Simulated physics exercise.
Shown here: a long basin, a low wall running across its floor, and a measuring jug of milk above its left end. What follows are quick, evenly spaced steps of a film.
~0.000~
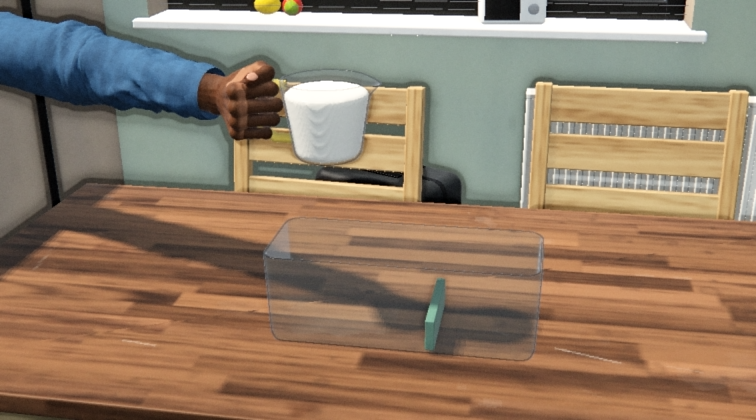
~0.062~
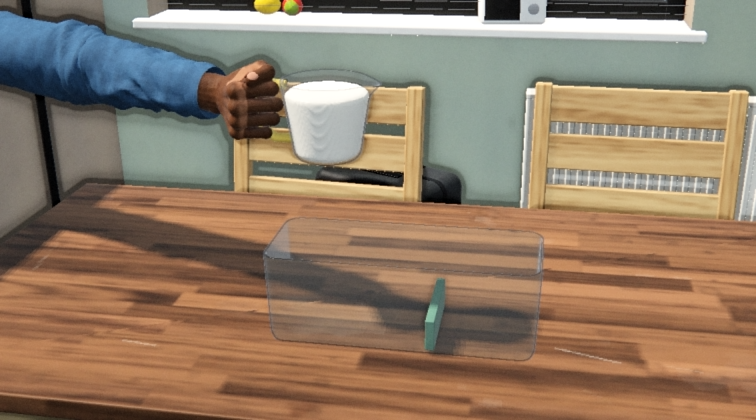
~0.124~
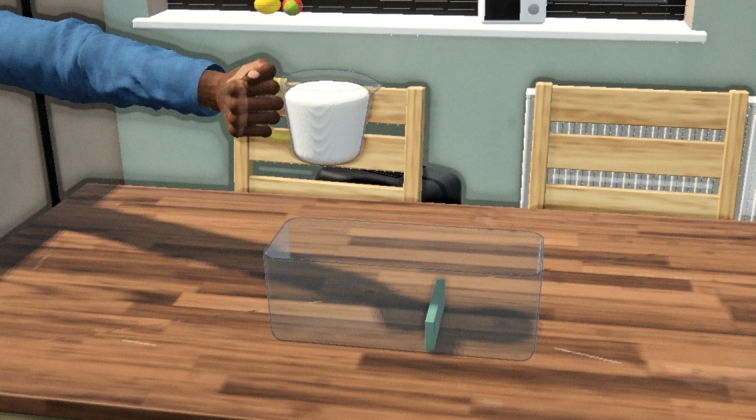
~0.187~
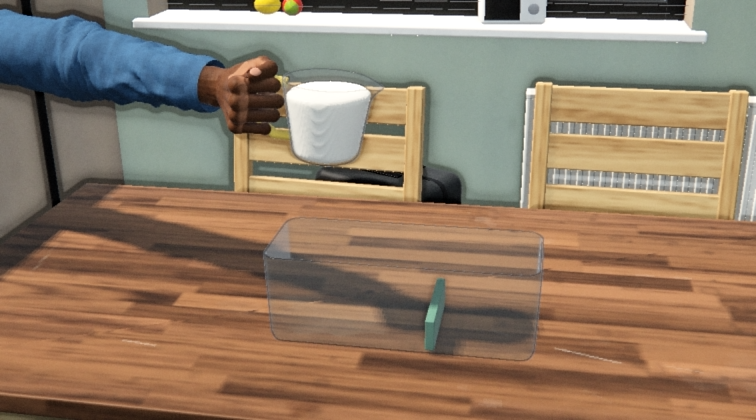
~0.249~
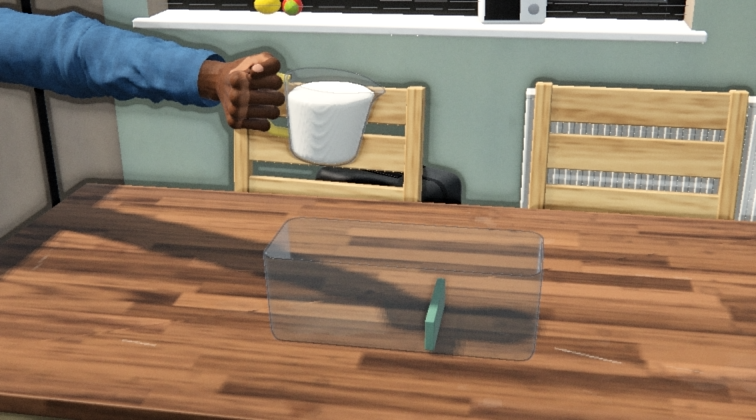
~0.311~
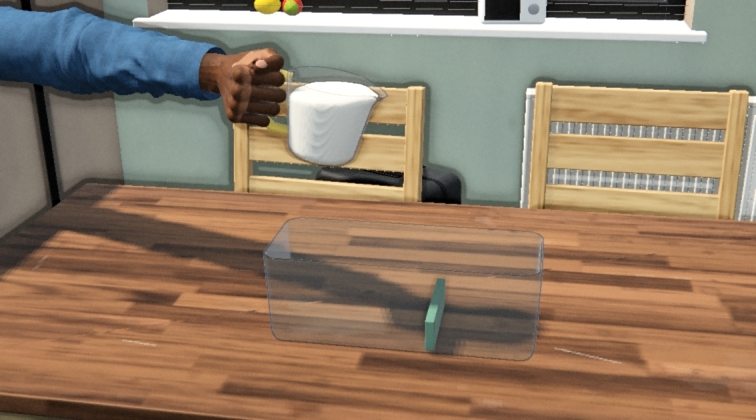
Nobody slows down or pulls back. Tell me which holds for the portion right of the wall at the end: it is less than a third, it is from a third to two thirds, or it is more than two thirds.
It is from a third to two thirds.
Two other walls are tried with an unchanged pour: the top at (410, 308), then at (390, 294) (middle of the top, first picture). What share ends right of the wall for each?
That'd be about 75 percent for the first and about 95 percent for the other.
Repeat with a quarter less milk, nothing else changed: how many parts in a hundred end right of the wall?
I'd reckon close to 35 %.
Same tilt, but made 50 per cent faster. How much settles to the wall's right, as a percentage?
Roughly 40 percent.
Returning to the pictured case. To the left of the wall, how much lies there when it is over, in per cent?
45 % or thereabouts.
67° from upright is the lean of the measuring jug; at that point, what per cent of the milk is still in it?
About 65 per cent.
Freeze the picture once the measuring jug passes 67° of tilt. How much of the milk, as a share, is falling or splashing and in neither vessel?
Close to 25 in a hundred.
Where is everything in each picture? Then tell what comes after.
The first picture shows tilt 0°; pouring edge (381, 83); surface from (287, 89) to (369, 92); the long basin's rim runs from (276, 237) to (542, 255); the wall's top is at (436, 300).
The second picture shows tilt 0°; pouring edge (381, 84); surface from (288, 89) to (369, 93).
The third picture shows tilt 2°; pouring edge (382, 85); surface from (288, 89) to (370, 93).
The fourth picture shows tilt 4°; pouring edge (384, 88); surface from (290, 89) to (372, 93).
The fifth picture shows tilt 7°; pouring edge (386, 91); surface from (291, 90) to (374, 94).
The sixth picture shows tilt 11°; pouring edge (387, 95); surface from (292, 90) to (378, 95).
By 0.84 s the tilt is 67° and 63 per cent is still to pour, 2 is left of the wall and 12 right of it.
By 1.22 s the tilt is 107° and 6 per cent is still to pour, 31 is left of the wall and 53 right of it.
By 1.62 s the tilt is 121° and 0 per cent is still to pour, 44 is left of the wall and 54 right of it.
By 2.06 s the tilt is 121° and 0 per cent is still to pour, 44 is left of the wall and 54 right of it.
At rest 44 per cent lies left of the wall, 54 right of it and 2 outside.
